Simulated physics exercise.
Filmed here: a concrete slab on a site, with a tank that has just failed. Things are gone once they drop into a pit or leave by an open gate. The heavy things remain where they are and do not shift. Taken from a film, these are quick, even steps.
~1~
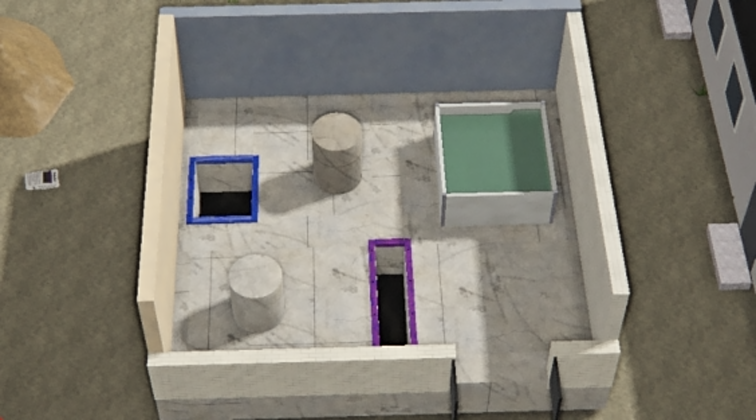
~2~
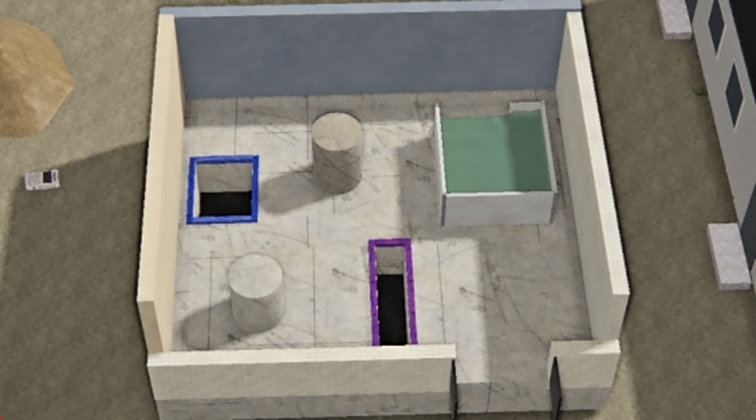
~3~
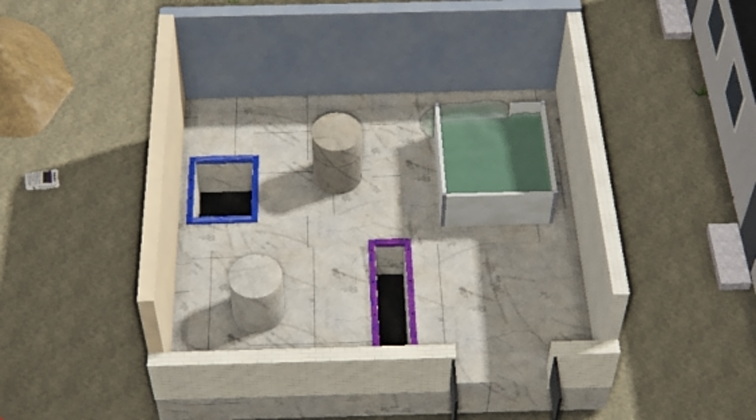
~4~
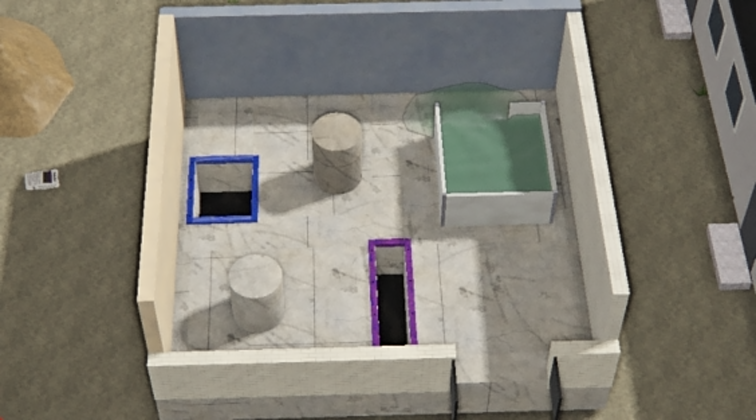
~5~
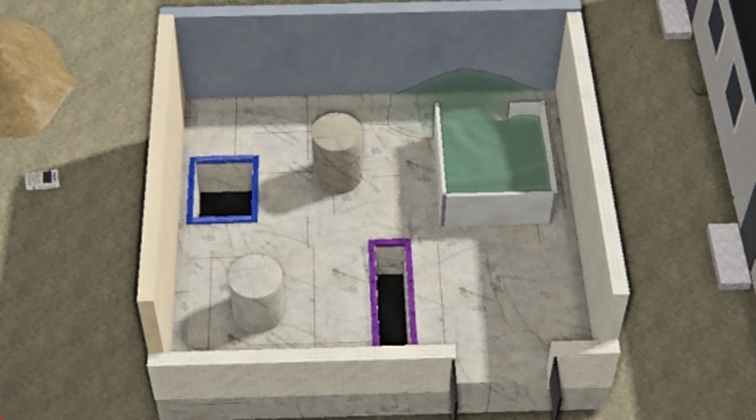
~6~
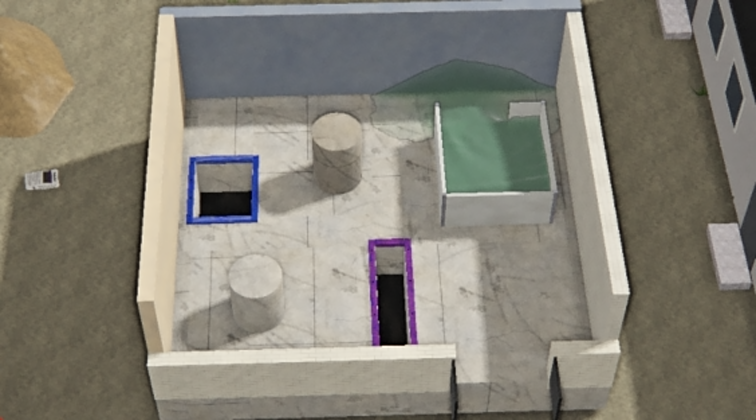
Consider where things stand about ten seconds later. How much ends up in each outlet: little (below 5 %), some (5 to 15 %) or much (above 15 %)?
Outlet by outlet: Gate - some, blue pit - much, purple pit - little.
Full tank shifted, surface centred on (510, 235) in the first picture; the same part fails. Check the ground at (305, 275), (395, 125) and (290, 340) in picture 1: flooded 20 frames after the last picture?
Checking the three spots, I get high and dry, swamped, high and dry.
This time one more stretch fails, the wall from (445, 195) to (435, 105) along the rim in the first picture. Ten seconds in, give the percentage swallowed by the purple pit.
Near 14 per cent for purple.
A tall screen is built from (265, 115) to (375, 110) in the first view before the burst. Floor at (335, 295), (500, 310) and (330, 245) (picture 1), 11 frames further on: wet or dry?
Going one after another, I'd say kept clear of the flood, then kept clear of the flood, then kept clear of the flood.
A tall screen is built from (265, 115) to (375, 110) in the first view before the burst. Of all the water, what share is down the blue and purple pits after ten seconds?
The blue pit gets 14 per cent, the purple pit 4 per cent.
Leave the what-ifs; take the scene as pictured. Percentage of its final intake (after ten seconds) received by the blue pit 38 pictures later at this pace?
By then roughly 70 percent of the ten-second total is in.
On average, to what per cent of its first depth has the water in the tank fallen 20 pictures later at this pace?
I'd say some 32 %.
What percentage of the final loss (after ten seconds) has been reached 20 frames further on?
Roughly 20 %.
A moment on, water covers 15 % of the floor; the gate 0 %, the blue pit 0 %, the purple pit 0 %.
Next, water covers 30 % of the floor; the gate 0 %, the blue pit 1 %, the purple pit 0 %.
Then, water covers 45 % of the floor; the gate 0 %, the blue pit 7 %, the purple pit 0 %.
Later, water covers 60 % of the floor; the gate 6 %, the blue pit 17 %, the purple pit 0 %.
In the end, water covers 85 % of the floor; the gate 11 %, the blue pit 25 %, the purple pit 1 %.
